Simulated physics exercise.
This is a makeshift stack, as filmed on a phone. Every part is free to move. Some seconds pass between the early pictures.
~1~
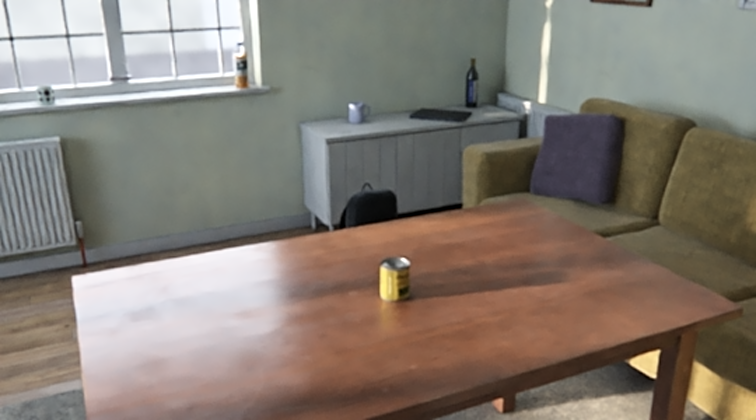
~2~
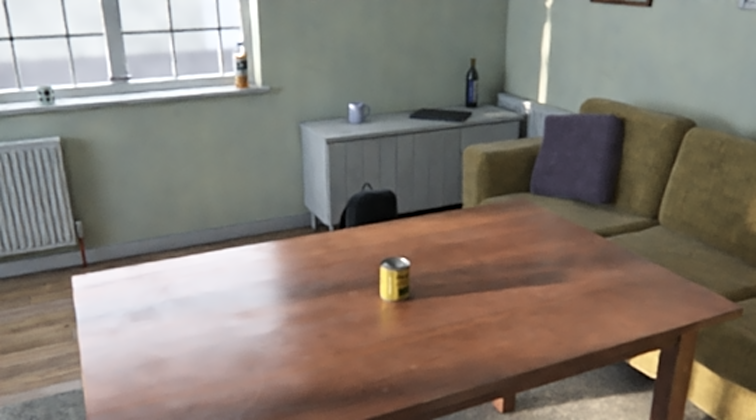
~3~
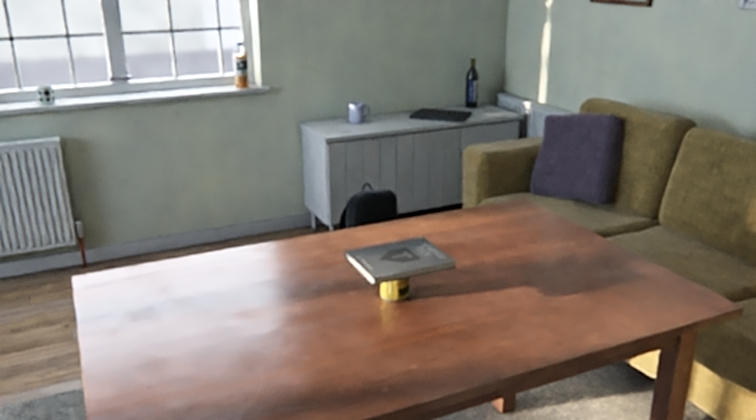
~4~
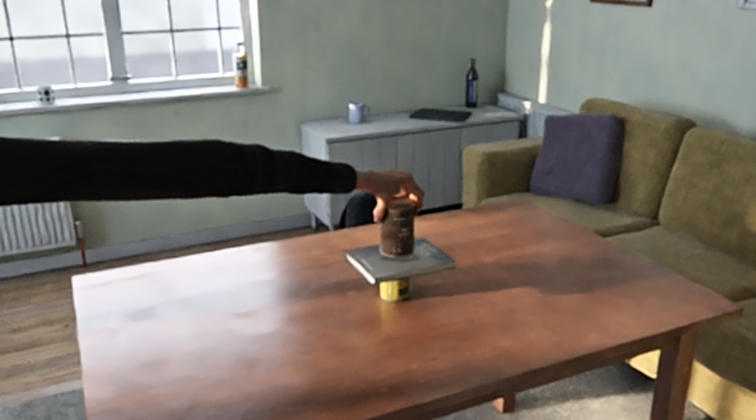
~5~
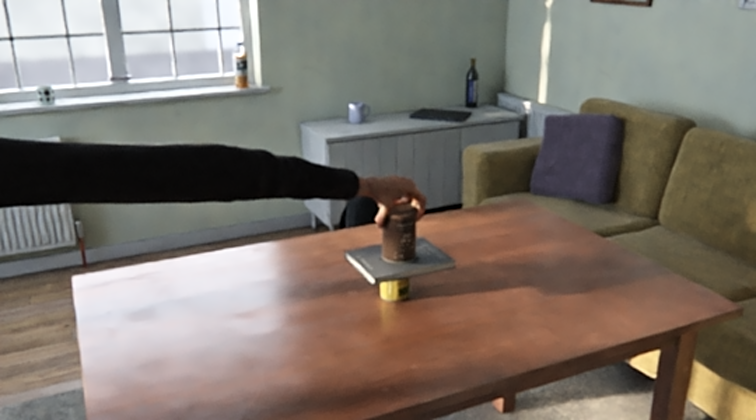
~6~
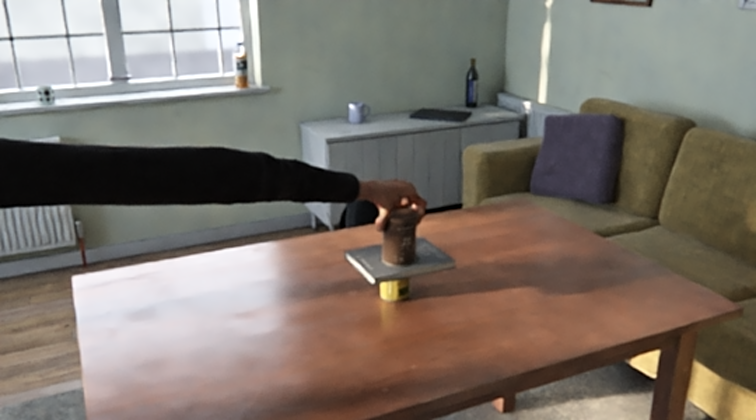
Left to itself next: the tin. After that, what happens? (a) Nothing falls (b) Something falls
Option a: Nothing falls.
Then, 0.80 s later than the last frame, all is still.
Then, 1.70 s later than the last frame, brown tin resting near (399, 237).
When it is over, all 3 as before. End places, in pixels of the last picture, brown tin near (399, 237). The stack holds.
